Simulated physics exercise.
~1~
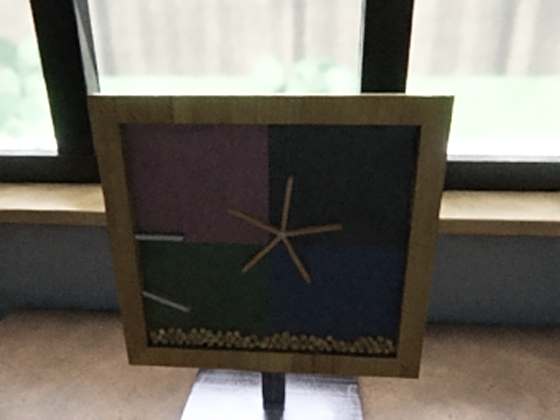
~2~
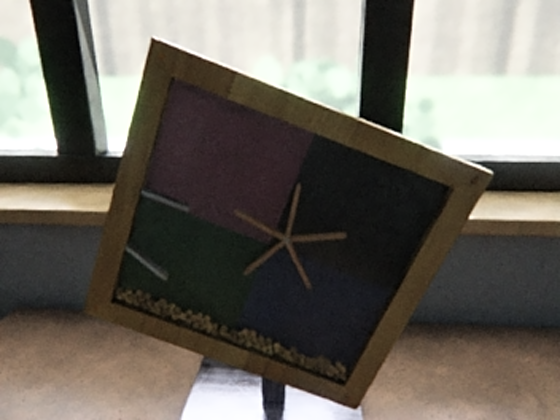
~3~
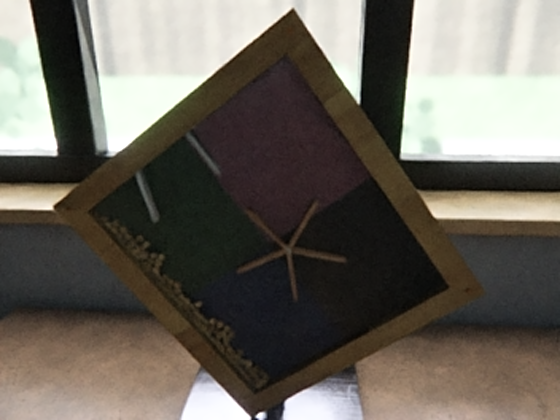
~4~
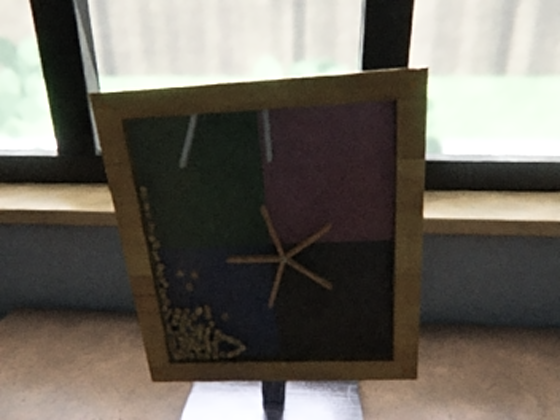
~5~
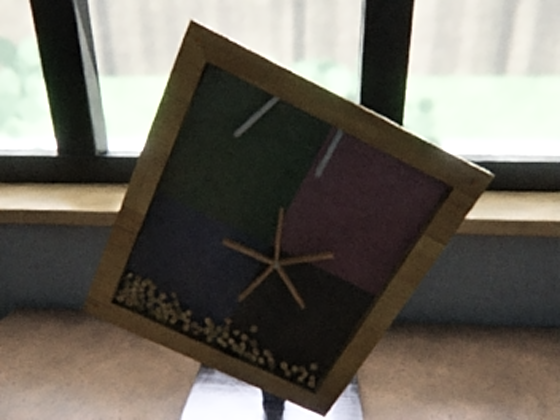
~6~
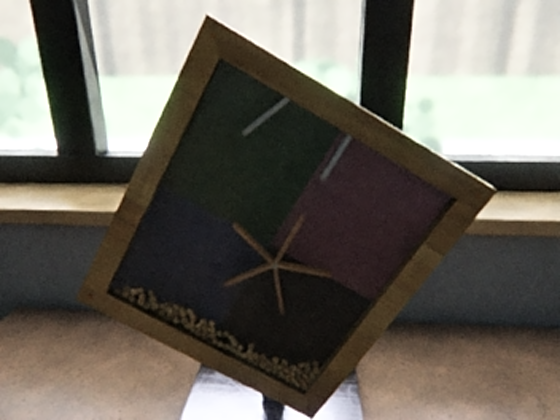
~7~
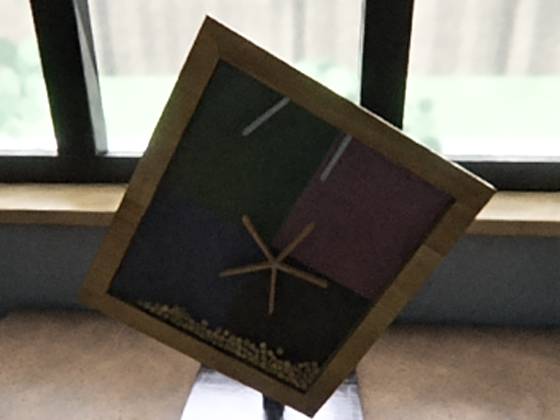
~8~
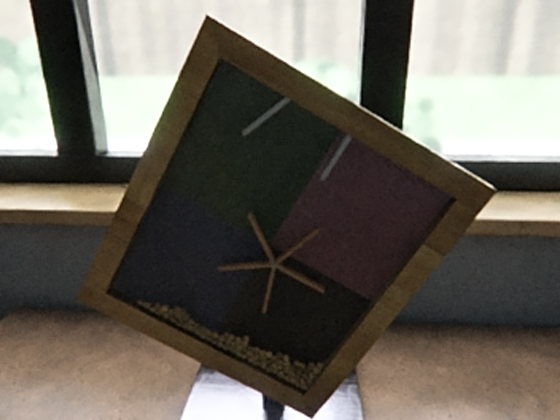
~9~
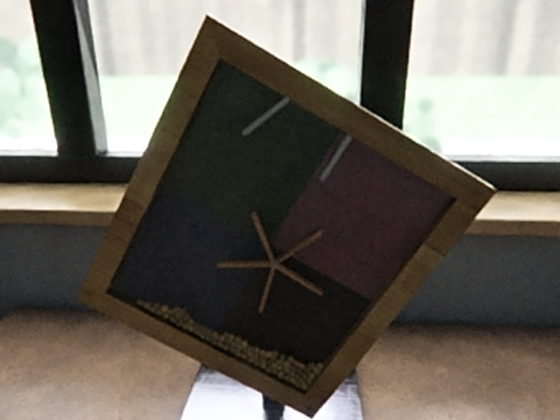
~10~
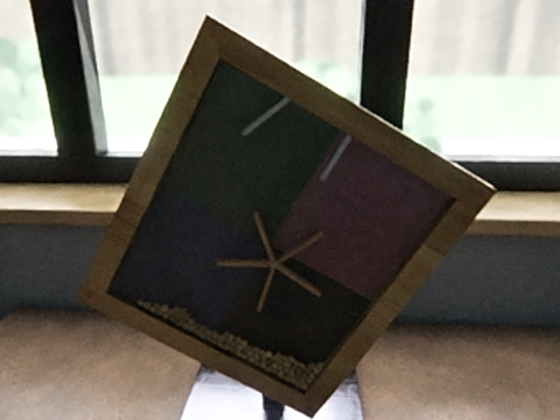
To begin with, a wooden-framed box stands upright before a window, its panel painted pink, black, green and blue, with pale beads along the bottom and a five-armed star near the middle. The box starts turning clockwise, and the beads slide toward the left as their edge lifts. They then tumble into a loose heap in the blue quarter at lower left. As the box tips further and stops at a slant, the beads spread down toward the right. The star lags behind, still turning clockwise before nearly settling. Finally, the beads rest along the sloping lower edge, mostly in black, the rest in blue.
